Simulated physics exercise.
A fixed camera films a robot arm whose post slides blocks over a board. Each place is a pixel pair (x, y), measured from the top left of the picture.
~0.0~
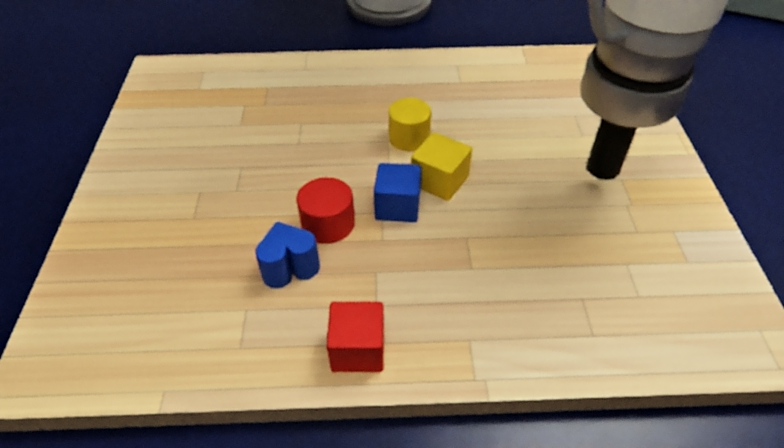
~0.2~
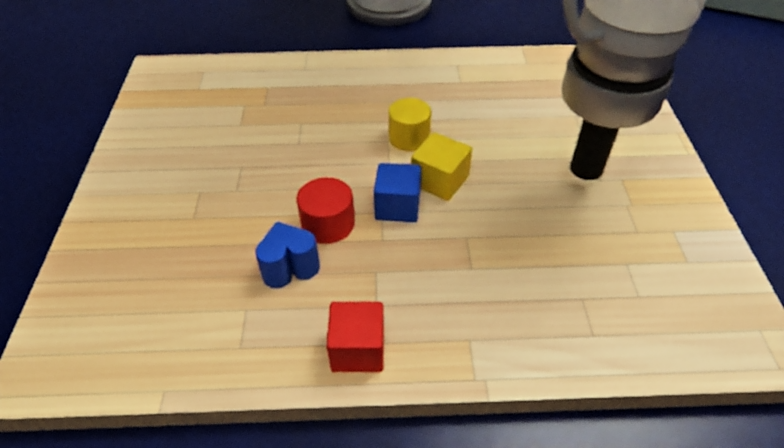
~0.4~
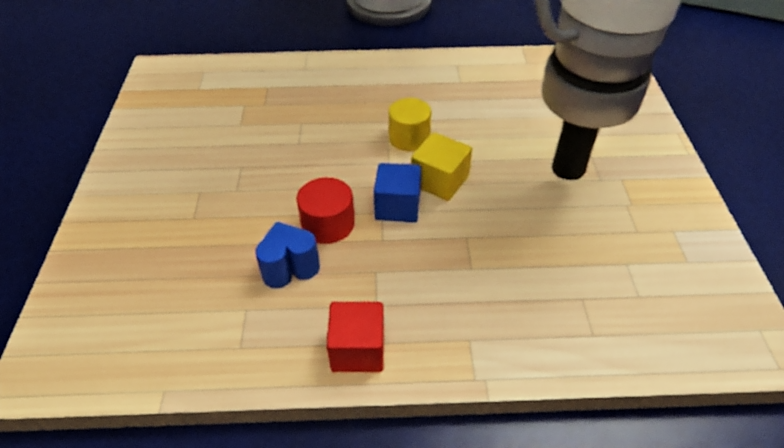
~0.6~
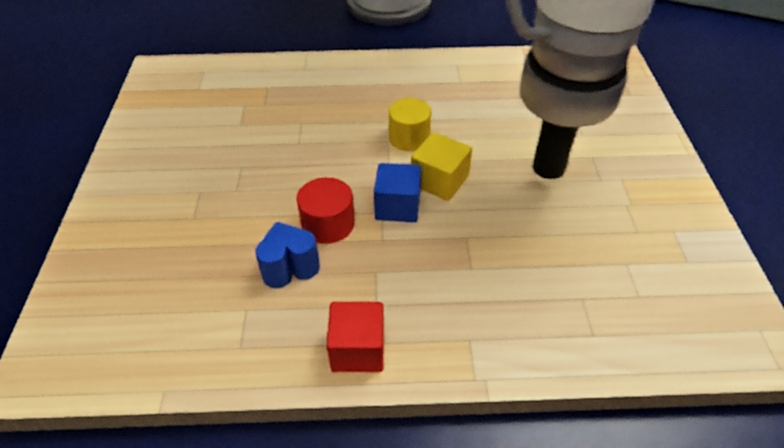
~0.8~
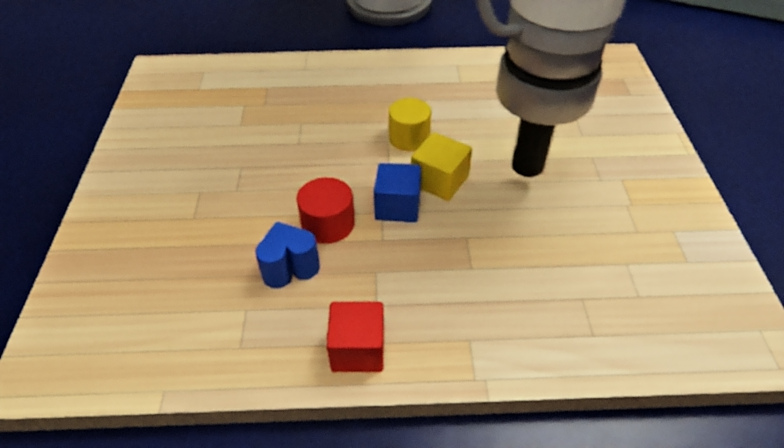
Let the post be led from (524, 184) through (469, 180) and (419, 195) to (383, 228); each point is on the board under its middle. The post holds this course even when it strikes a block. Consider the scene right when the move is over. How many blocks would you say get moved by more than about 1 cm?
Three or more blocks move.
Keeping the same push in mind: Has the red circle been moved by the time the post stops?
Short answer: Yes.
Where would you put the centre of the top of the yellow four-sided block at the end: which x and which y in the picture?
Around (388, 148).
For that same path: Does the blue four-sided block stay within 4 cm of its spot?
It seems not.
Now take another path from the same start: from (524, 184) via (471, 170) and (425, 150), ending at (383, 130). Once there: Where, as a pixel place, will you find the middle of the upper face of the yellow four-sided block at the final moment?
At pixel (402, 143).
What follows on the original path. One third of the way, post at (470, 163); yellow four-sided block at (430, 150), turned 15° anticlockwise.
Two thirds of the way, post at (419, 178); blue four-sided block at (380, 186), turned 30° anticlockwise; yellow four-sided block at (390, 147).
At the end, post at (383, 210); red circle at (286, 202); blue four-sided block at (339, 204); yellow circle unmoved; yellow four-sided block at (388, 148).
